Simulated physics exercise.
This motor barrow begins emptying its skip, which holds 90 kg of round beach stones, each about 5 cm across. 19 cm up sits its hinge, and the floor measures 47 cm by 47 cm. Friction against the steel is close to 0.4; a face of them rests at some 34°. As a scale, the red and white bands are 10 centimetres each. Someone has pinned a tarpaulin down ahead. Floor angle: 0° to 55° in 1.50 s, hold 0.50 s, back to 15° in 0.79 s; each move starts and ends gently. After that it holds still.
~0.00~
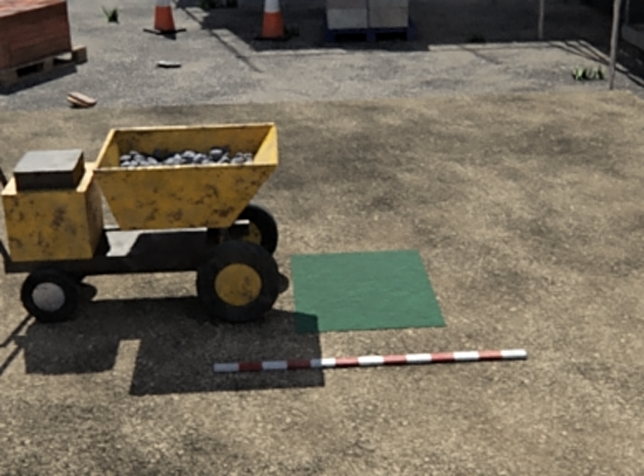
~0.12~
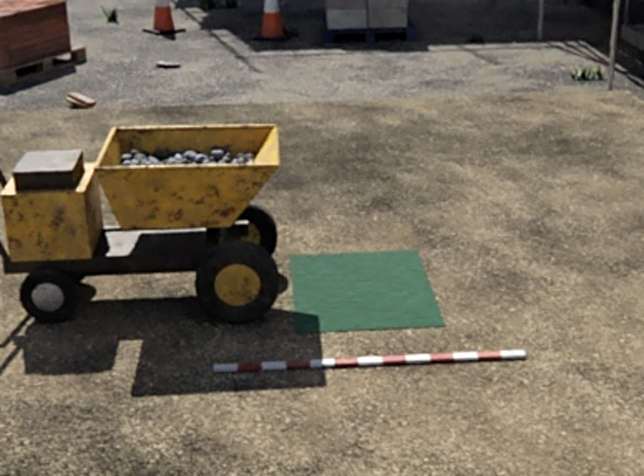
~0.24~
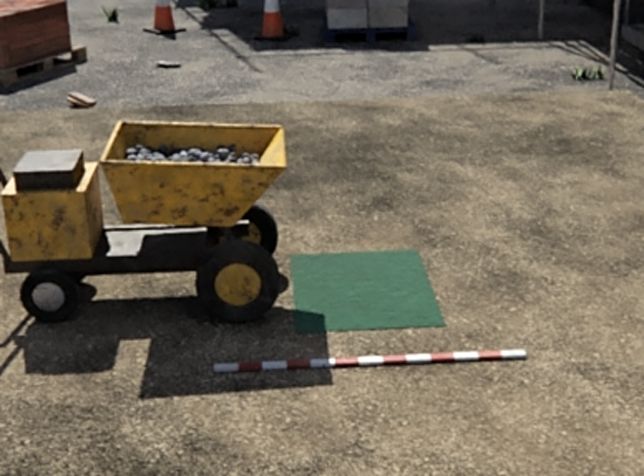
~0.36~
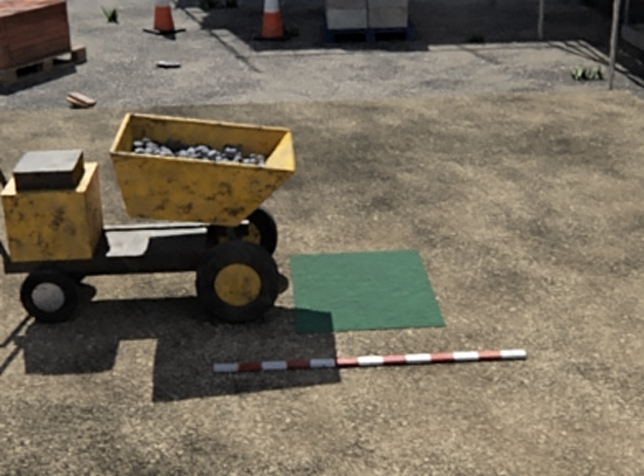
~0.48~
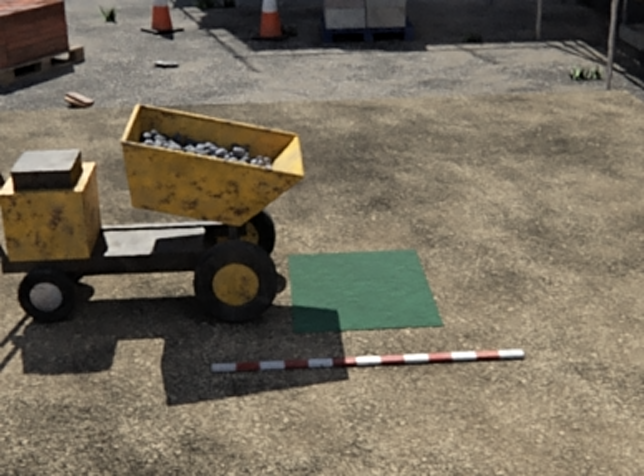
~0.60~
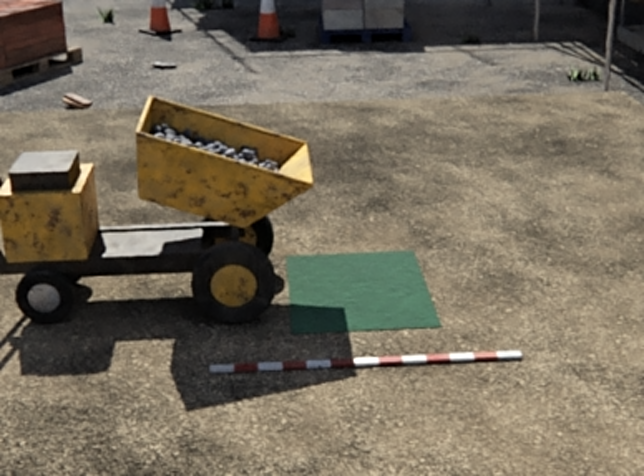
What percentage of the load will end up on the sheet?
About 30 per cent.
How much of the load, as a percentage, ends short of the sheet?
Something like 0 out of every hundred parts of the load ends up there.
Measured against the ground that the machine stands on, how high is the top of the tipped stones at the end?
Some 10 cm above that level.
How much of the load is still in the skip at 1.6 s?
I'd say it's holding near 90 per cent.
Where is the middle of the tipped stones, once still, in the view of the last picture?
Middle at around (396, 286), I'd say.
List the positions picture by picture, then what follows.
The first frame shows lip at (277, 165), floor tilted 0°, highest stones at (179, 162).
The second frame shows lip at (278, 166), floor tilted 1°, highest stones at (169, 162); the stones move at 0.1 m/s on average.
The third frame shows lip at (285, 167), floor tilted 4°, highest stones at (168, 159); the stones move at 0.2 m/s on average.
In the fourth frame, the skip is at 8°, its lip at (294, 171); the top of the load is at (148, 151); the stones move at 0.3 m/s on average.
In the fifth frame, the skip is at 13°, its lip at (303, 177); the top of the load is at (153, 142); the stones move at 0.4 m/s on average.
The sixth frame shows lip at (313, 185), floor tilted 19°, highest stones at (163, 135); the stones move at 0.4 m/s on average.
After 1.1 s the floor is at 46°; 100 % in the skip; the foremost stones are at (324, 203).
After 1.6 s the floor is at 55°; 91 % in the skip, 9 % on the sheet; the foremost stones are at (401, 265).
After 3.2 s the floor is at 15°; 53 % in the skip, 1 % short of the sheet, 33 % on the sheet, 13 % off the sheet elsewhere; the foremost stones are at (525, 285).
After 5.2 s the floor is at 15°; 53 % in the skip, 1 % short of the sheet, 33 % on the sheet, 13 % off the sheet elsewhere; the foremost stones are at (525, 285).
